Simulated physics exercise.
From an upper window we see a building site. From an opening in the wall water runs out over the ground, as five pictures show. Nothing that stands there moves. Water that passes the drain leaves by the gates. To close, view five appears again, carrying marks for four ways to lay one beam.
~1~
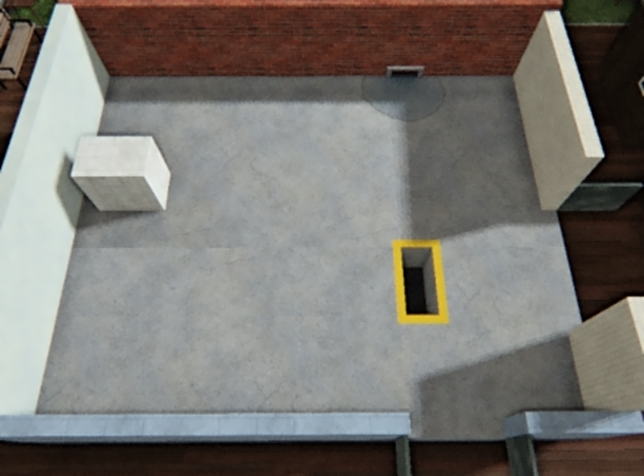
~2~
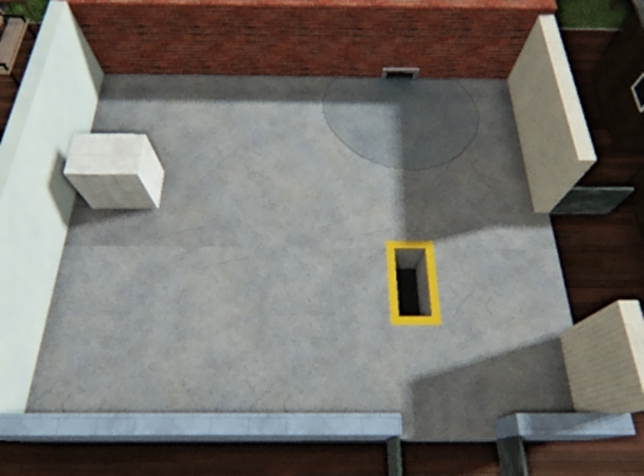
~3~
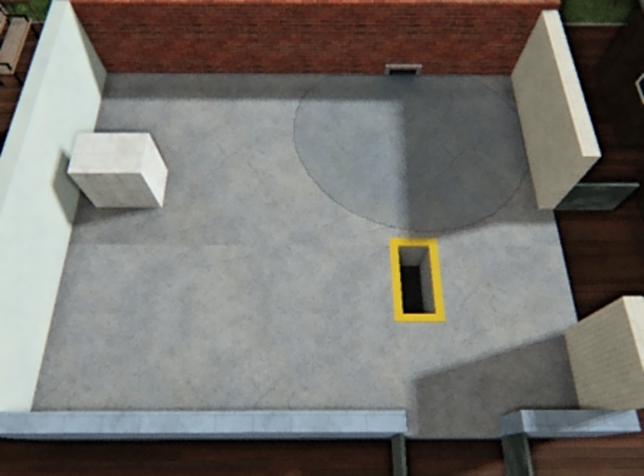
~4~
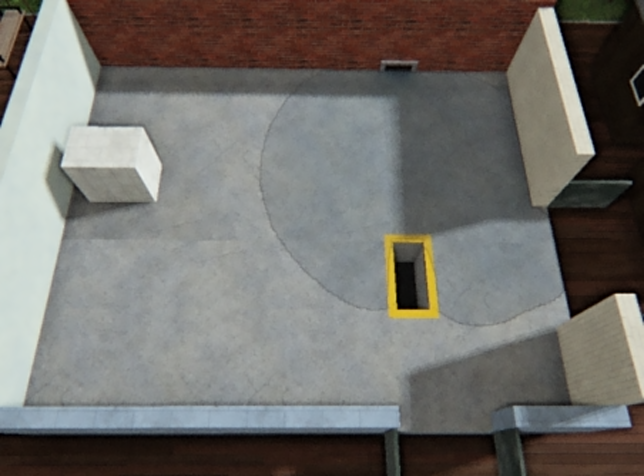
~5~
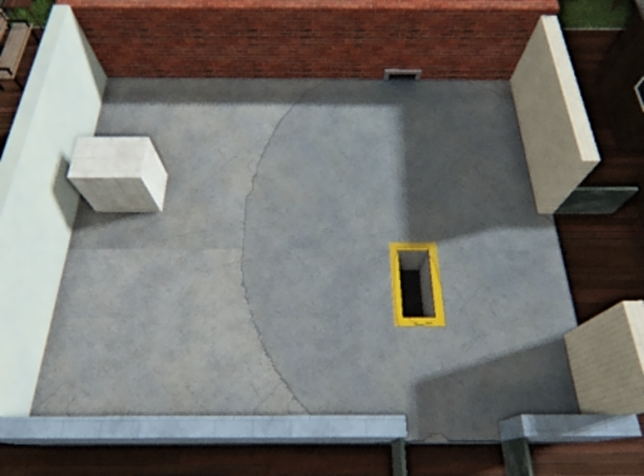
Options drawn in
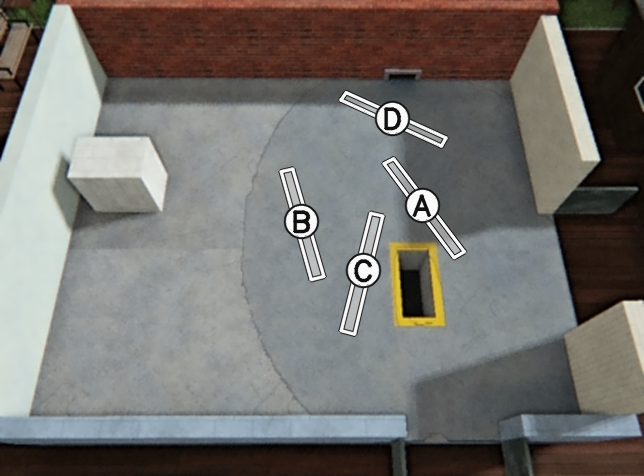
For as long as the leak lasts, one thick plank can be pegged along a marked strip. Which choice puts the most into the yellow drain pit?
The best place is B.
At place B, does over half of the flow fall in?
No, it does not.
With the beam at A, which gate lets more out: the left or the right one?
More leaves on the left.
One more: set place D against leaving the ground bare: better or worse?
Worse.
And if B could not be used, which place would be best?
Place C.
On the marked copy, A from (388, 161) to (459, 254); B from (286, 170) to (317, 278); C from (347, 332) to (376, 214); D from (343, 96) to (443, 141).
With A, about 12 % of the stream runs into the yellow drain pit, about 86 % out by the gates.
With B, about 26 % of the stream runs into the yellow drain pit, about 72 % out by the gates.
With C, about 18 % of the stream runs into the yellow drain pit, about 79 % out by the gates.
With D, about 11 % of the stream runs into the yellow drain pit, about 87 % out by the gates.
